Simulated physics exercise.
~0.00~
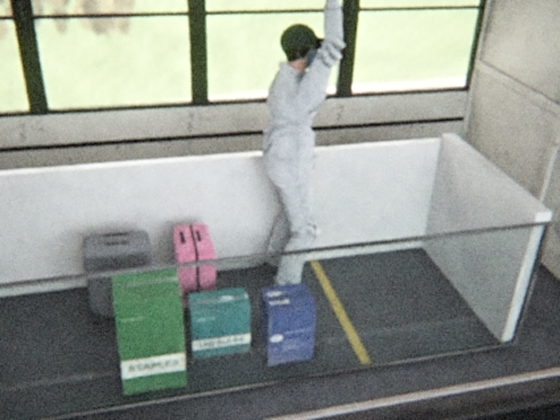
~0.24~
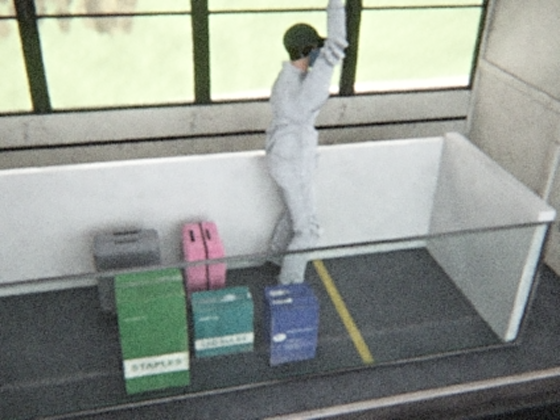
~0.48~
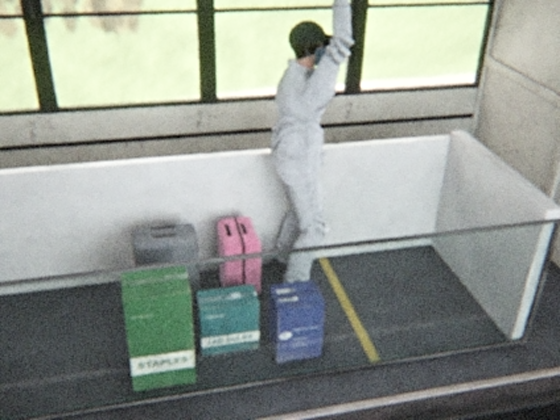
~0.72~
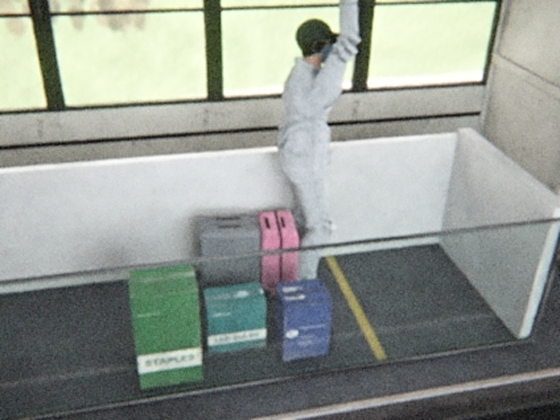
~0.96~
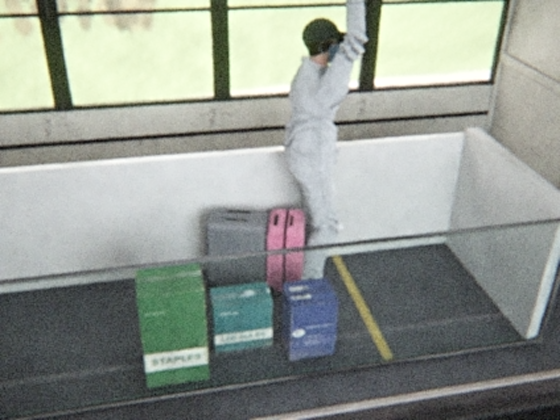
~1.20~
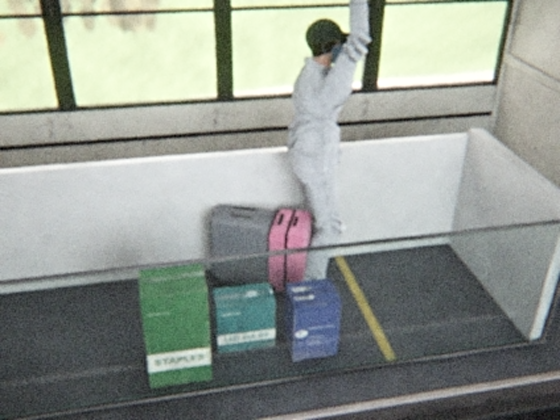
A grey wheeled case and a smaller pink one rolled right together behind the green, teal and blue bags, past a standing figure's feet, then slowed and stopped upright, side by side, just short of the yellow line.
